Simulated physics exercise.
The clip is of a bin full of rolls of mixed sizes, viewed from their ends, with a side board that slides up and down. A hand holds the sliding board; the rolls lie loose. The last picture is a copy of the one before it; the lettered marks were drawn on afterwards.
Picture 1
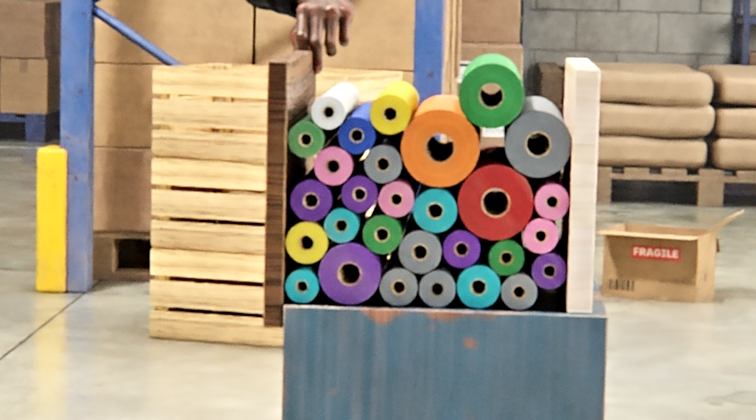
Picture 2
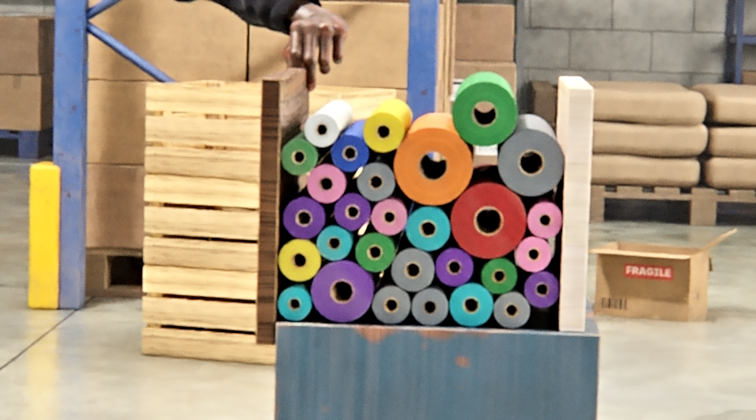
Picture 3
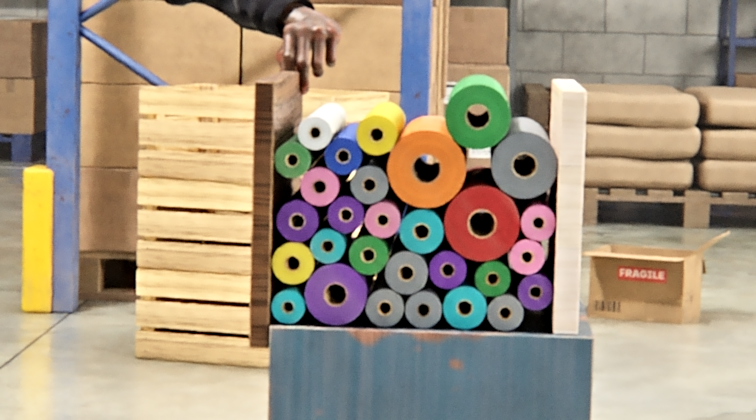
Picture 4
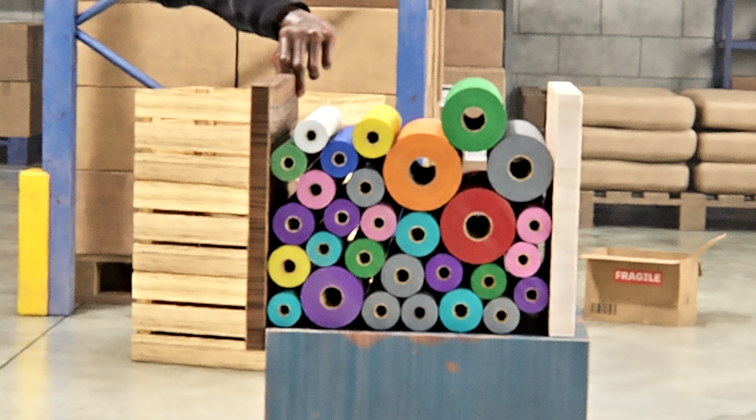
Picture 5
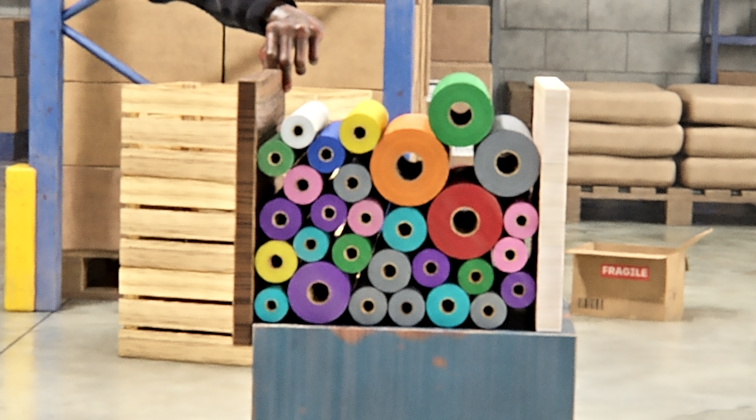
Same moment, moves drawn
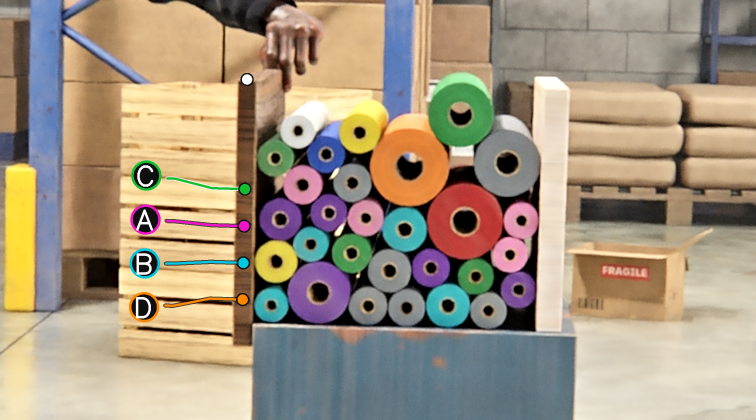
The clip opens on rolls of mixed sizes and colours stacked end-on between a dark board and a pale one, with a hand at the top of the dark board. The whole view shifts slightly, the scene drifting left, first down and then slightly up, while hand, board and rolls show no clear movement.
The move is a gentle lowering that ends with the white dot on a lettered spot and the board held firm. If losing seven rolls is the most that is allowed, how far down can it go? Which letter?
Mark B is as low as it can go.
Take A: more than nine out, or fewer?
It loses fewer than nine.
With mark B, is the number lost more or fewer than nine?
At B, fewer than nine.
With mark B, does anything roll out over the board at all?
Yes.
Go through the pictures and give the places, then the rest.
A purple roll (311, 201); a grey roll (383, 164); a yellow roll (390, 114), in the first frame.
A yellow roll (383, 132); side board (284, 196), in the second frame.
A turquoise roll (288, 307); a grey roll (505, 313), in the third frame.
A green roll (364, 258); a purple roll (293, 224), in the fourth frame.
A grey roll (352, 182); a yellow roll (359, 133); side board (261, 197), in the fifth frame.
On the copy, A at (244, 226); B at (243, 263); C at (245, 189); D at (242, 299); the white dot at (247, 80).
On B. First, top of the board (257, 166).
Then, top of the board (255, 260).
Finally, top of the board (255, 262), seven out over the board.
By contrast, A two out over the board; C one out over the board; D more than seven out over the board.
